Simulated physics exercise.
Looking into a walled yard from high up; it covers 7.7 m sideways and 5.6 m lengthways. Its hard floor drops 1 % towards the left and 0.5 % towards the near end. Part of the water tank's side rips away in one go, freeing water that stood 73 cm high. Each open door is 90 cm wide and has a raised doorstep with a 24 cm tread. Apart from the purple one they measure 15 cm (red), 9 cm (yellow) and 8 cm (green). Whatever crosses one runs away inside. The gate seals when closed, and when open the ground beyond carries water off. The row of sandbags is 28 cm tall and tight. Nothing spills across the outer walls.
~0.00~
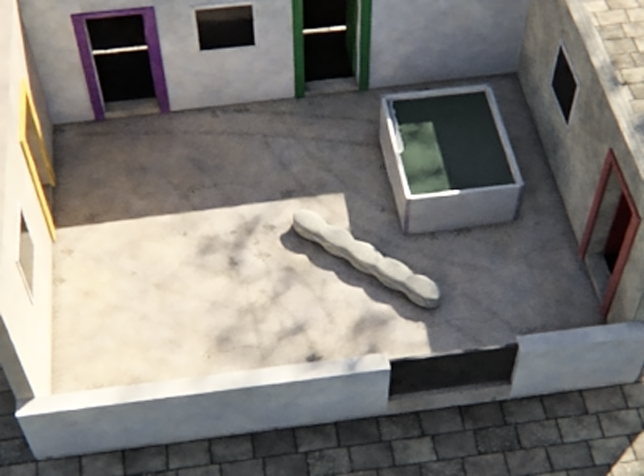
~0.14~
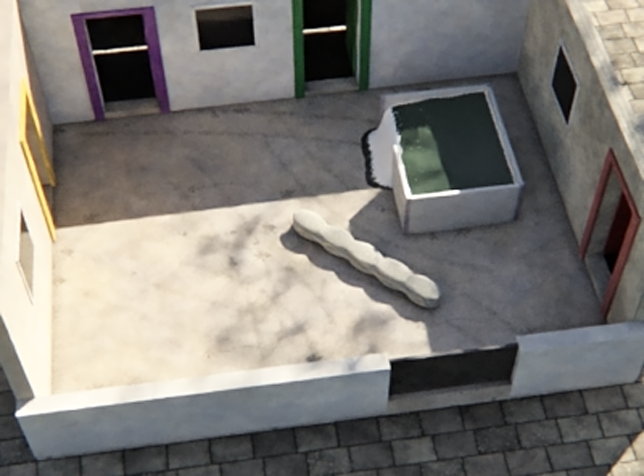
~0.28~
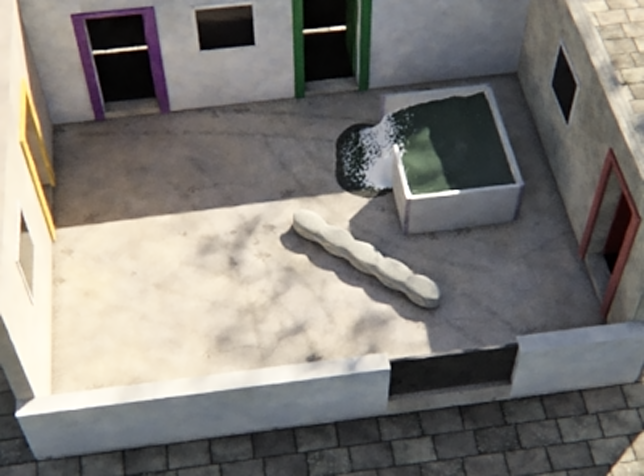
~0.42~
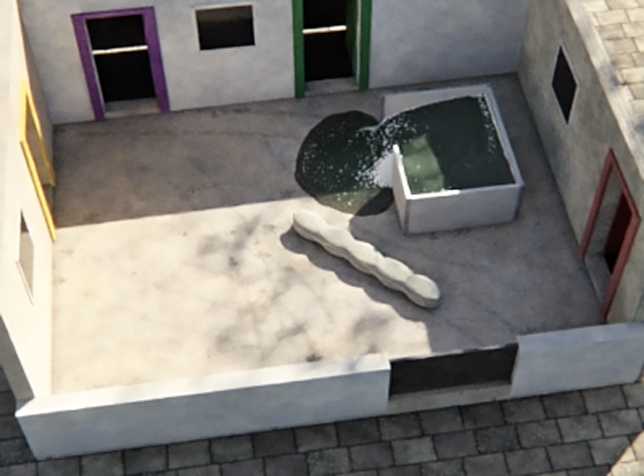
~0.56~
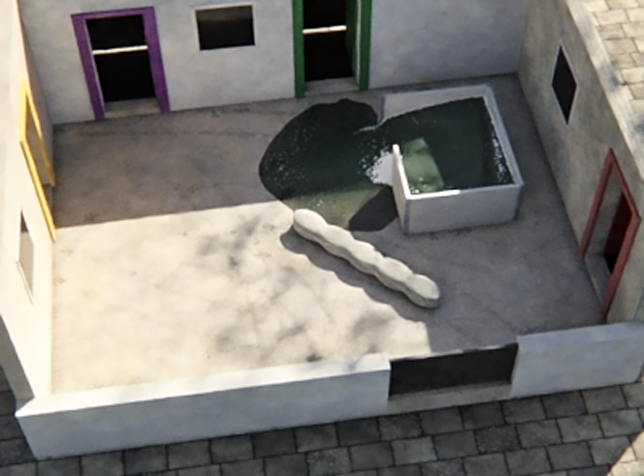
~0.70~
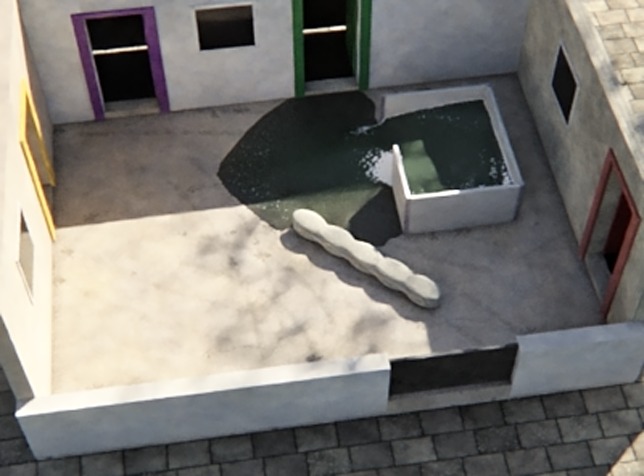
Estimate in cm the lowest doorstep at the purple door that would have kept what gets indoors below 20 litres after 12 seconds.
About 10.5 cm.
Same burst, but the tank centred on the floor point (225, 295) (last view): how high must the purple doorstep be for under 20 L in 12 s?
About 14.5 cm.
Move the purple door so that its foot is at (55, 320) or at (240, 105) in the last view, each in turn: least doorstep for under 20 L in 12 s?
About 9.5 and 11.0 cm.
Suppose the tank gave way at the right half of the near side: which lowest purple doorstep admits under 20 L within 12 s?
Some 6.0 cm.
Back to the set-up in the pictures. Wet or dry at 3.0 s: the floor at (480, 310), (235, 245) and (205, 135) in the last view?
In that order: Not reached, flooded, flooded.
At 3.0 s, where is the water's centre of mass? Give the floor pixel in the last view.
At about (267, 179).
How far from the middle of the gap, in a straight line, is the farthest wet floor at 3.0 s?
About 6.4 m.
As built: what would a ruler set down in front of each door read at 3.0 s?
Depths in cm: Red 0, yellow 22, purple 9, green 6.
After 1.4 s water covers 30 % of the floor, deepest (35 cm) near (376, 154); it has not reached the purple door.
After 3.0 s water covers 50 % of the floor, deepest (32 cm) near (65, 148); 9 cm at the purple door, 0 litres in over its 12 cm doorstep.
After 12.0 s water covers 85 % of the floor, deepest (12 cm) near (52, 430); 5 cm at the purple door, 11 litres in over its 12 cm doorstep.
At the purple door as built, the water arrived by 1.5 s and peaked near 14 cm at 5.2 s.
Run again over the same 12 s with other heights there, 37 litres in over 8.5 cm, 13 litres over 11.5 cm. The limit of 20 litres is kept from about 10.5 cm up.
